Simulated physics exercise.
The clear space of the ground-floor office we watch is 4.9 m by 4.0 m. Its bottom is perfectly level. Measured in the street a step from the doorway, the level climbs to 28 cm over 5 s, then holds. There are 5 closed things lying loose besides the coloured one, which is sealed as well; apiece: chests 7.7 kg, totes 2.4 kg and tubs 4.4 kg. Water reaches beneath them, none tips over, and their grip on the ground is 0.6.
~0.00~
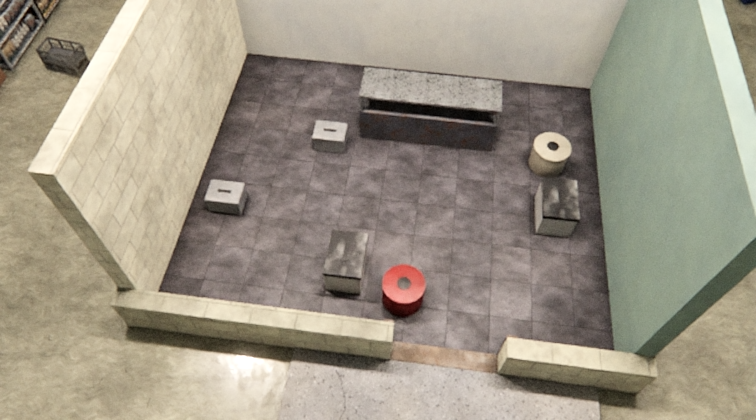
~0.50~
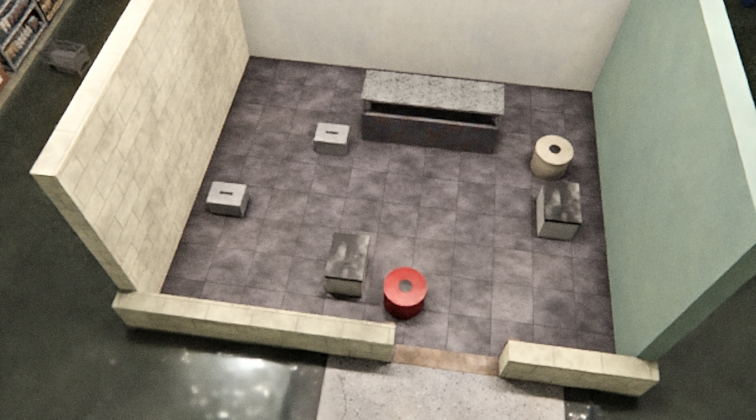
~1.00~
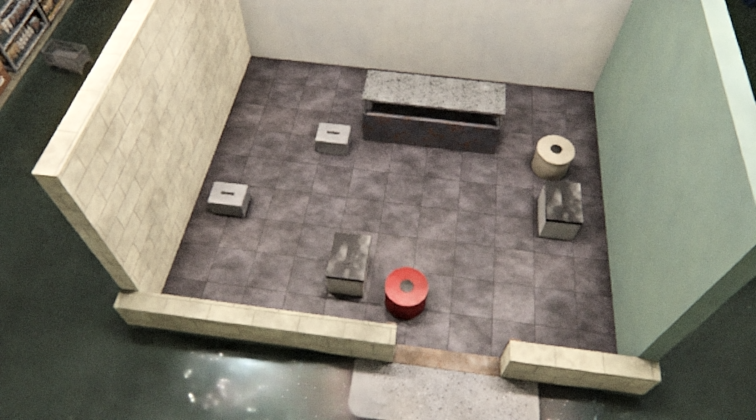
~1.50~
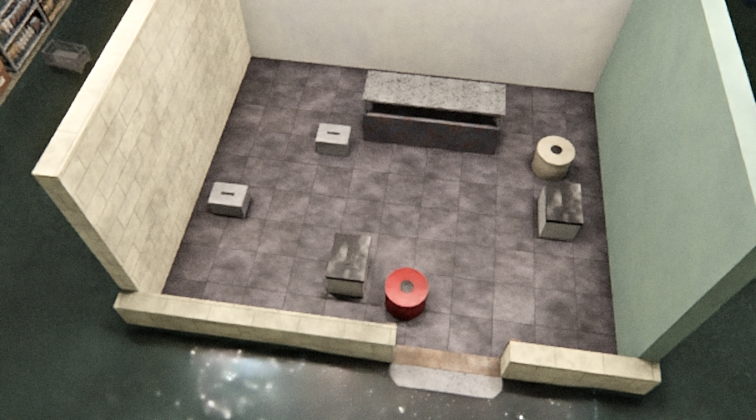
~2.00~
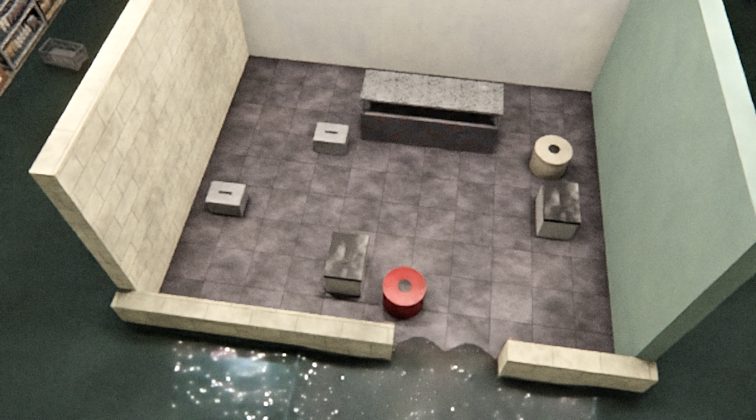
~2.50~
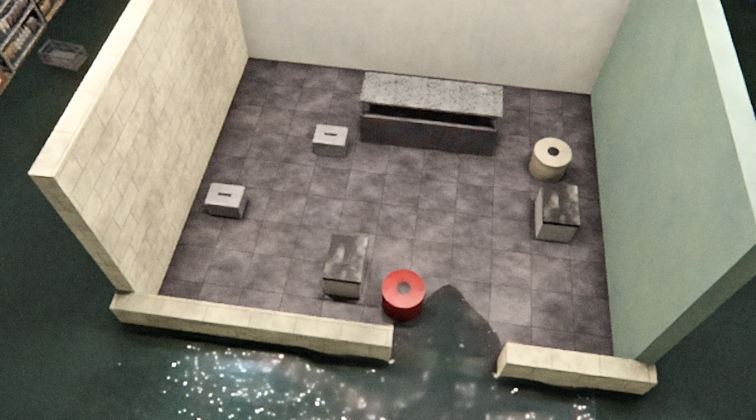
Dark water spread around the outside of a walled room, gradually covered the pale ramp at the doorway, then crept across the floor just inside, while the red tub and grey boxes stayed put.
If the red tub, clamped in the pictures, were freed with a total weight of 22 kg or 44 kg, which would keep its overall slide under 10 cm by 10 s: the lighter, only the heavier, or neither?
Only the heavier amount suffices.
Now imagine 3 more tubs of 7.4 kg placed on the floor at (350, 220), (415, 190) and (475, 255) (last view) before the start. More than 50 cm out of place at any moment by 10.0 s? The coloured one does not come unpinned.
In the order given, within the mark, then beyond the mark, and last beyond the mark.
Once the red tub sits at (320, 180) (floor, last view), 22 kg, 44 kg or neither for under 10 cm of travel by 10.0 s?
So both weights work.
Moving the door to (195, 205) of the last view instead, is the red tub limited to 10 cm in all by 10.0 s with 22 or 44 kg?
Moved there, the light choice works.
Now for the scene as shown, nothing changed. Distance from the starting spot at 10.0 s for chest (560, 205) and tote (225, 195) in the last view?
The first is 200 cm from its start, the second 80 cm.
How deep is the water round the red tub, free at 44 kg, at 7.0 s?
8 cm, roughly.
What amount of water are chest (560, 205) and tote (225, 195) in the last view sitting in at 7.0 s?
First about 13 cm, second about 2 cm.
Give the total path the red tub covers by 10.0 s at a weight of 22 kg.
It would cover some 60 cm all told.
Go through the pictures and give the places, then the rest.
The first picture shows the red tub at (404, 284), on the bottom; water covers 0.0 m2; 0 of 6 have shifted.
The second picture shows the red tub at (405, 286) rests on the ground; water covers 0.0 m2; 0 of 6 have shifted.
The third picture shows the red tub at (407, 286) rests on the ground; 0.0 m2 under water; 0 of 6 have shifted.
The fourth picture shows the red tub at (407, 287) rests on the ground; water covers 0.0 m2; 0 of 6 have shifted.
The fifth picture shows the red tub at (404, 286) rests on the ground; 0.0 m2 under water; 0 of 6 have shifted.
The sixth picture shows the red tub at (404, 288) rests on the ground; 0.5 m2 under water; 0 of 6 have shifted.
After 3.5 s the red tub would be 0 cm from its start with 22 kg and 0 cm from its start with 44 kg; 5 cm of water round it then.
After 4.5 s the red tub would be 0 cm from its start with 22 kg and 0 cm from its start with 44 kg; 7 cm of water round it then.
After 7.0 s the red tub would be 58 cm from its start with 22 kg and 0 cm from its start with 44 kg; 8 cm of water round it then.
After 10.0 s the red tub would be 58 cm from its start with 22 kg and 0 cm from its start with 44 kg; 9 cm of water round it then.
